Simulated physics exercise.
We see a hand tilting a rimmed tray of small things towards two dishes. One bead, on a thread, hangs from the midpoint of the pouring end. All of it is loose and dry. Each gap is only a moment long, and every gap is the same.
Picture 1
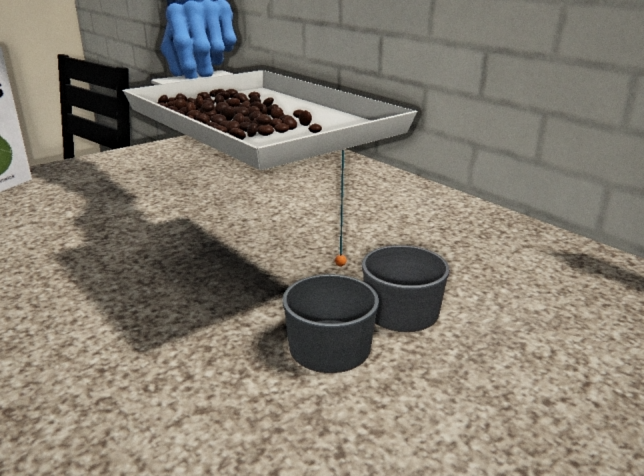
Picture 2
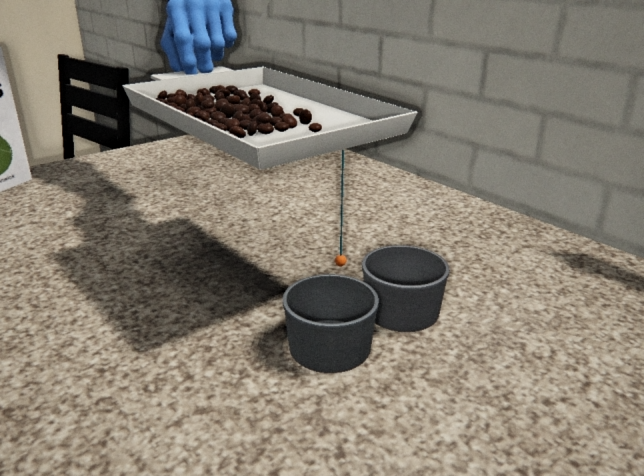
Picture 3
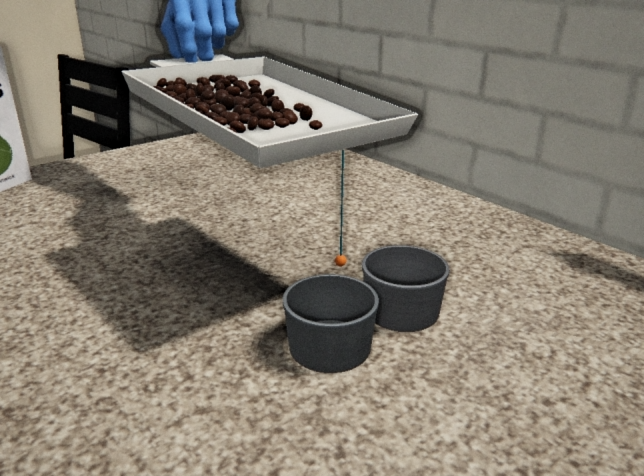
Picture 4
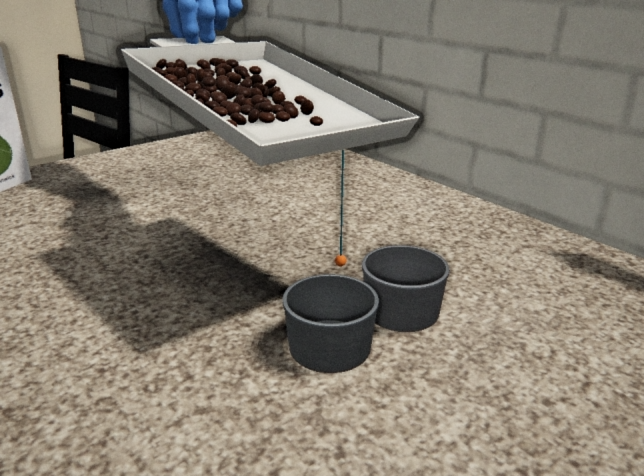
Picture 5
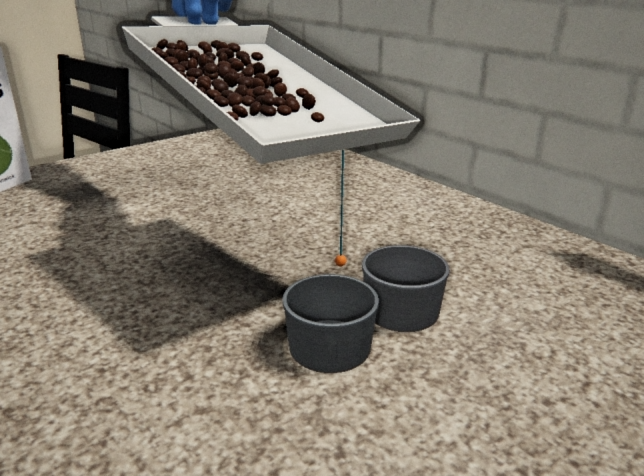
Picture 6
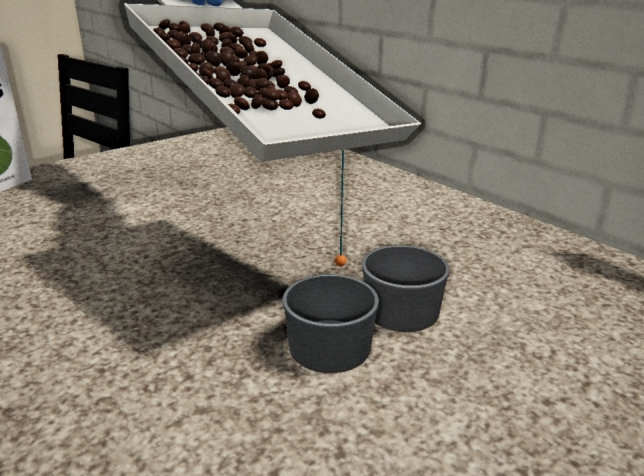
A pale, rimmed tray is held by a blue hand above a speckled stone counter, seen from slightly above, with a grey block wall and black chair behind. Small dark brown pieces lie on it, and an orange bead hangs from its near edge by two dark grey dishes. The hand raises the tray's far end, passing almost out of view as the tray tilts steadily towards the dishes, while the camera stays still.
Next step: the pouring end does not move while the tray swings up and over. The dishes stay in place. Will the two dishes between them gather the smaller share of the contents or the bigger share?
Between them the dishes gather the bigger share.
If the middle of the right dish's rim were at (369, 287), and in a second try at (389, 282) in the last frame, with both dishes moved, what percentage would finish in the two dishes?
You'd get 30 in a hundred the first time and 50 in a hundred the second.
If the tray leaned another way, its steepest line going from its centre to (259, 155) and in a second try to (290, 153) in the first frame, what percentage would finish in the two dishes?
Lab note: Case 1 near 20 %, case 2 near 40 %.
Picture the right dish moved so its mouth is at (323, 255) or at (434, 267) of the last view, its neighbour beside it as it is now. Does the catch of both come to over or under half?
Well, it comes to a lesser portion at first and a greater portion after that.
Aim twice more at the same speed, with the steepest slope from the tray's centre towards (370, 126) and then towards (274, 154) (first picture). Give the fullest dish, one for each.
Tilt 1: Right-side dish. Tilt 2: Left-side dish.
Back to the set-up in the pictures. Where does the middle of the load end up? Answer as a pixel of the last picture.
The centre comes to rest near (409, 307).
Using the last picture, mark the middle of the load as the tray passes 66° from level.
(371, 126).
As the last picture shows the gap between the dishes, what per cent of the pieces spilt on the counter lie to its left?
I'd guess close to 10 %.
Soon after the last picture, tray tipped steeply; most on the tray; a small part in the air.
A little later, tray tipped past a quarter turn; about a quarter on the tray; a small part in the left dish; about a quarter in the right dish; about a quarter outside both; about a quarter in the air.
Later still, tray tipped past a quarter turn; a small part in the left dish; about half in the right dish; about a third outside both.
At rest, tray tipped past a quarter turn; a small part in the left dish; about half in the right dish; about a third outside both.
